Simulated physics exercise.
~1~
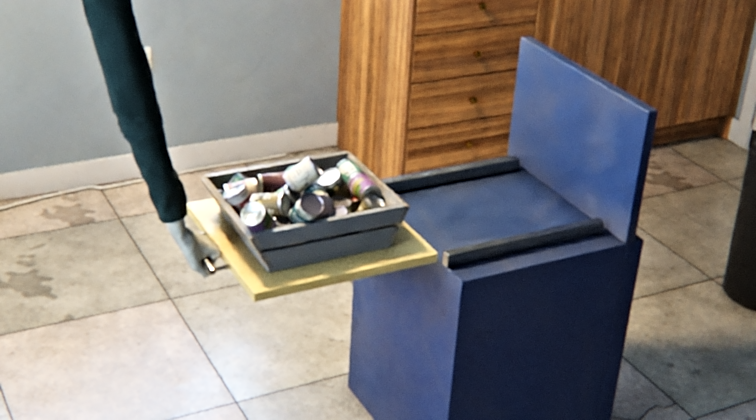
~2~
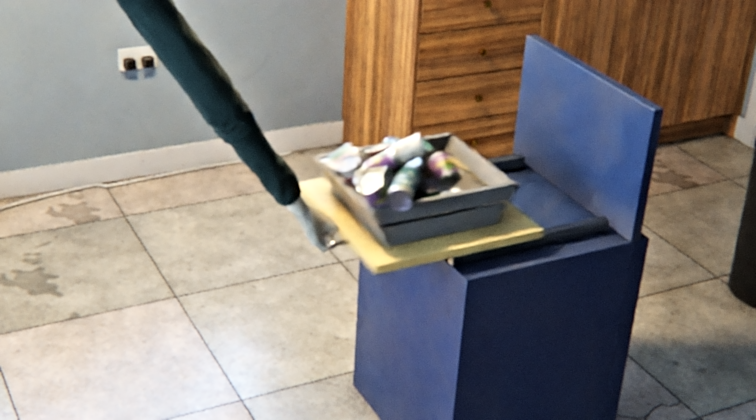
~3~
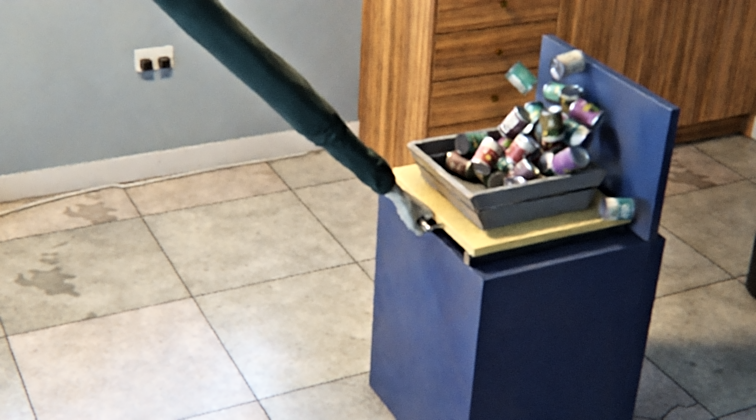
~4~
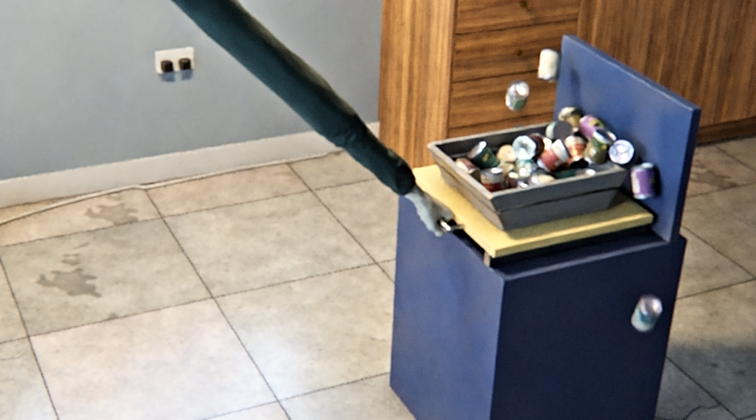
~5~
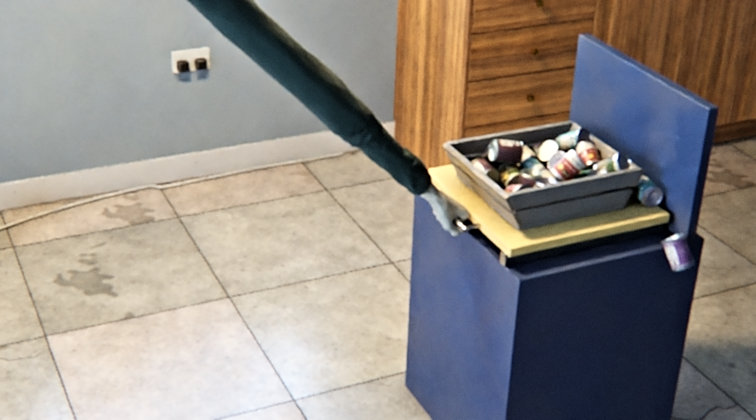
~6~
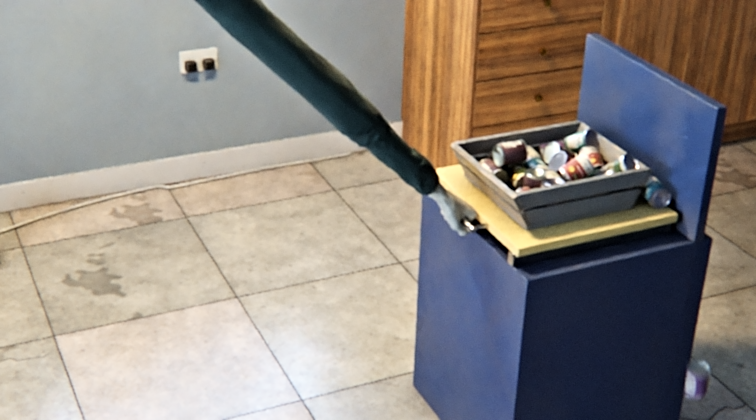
An arm in a dark green sleeve and pale glove grips a yellow shelf carrying a grey crate of small, colourful tins, seen from slightly above in a room with pale floor tiles and wooden drawers behind. The hand pushes the shelf rightward along dark runners on top of a blue unit with an upright back panel. As the shelf stops near the panel, the loose tins surge up and forward, and several fly over the crate's edge. Some drop back in while others tumble down the unit's right side. The crate finally rests still, partly filled, with one tin beside it and another on the floor.
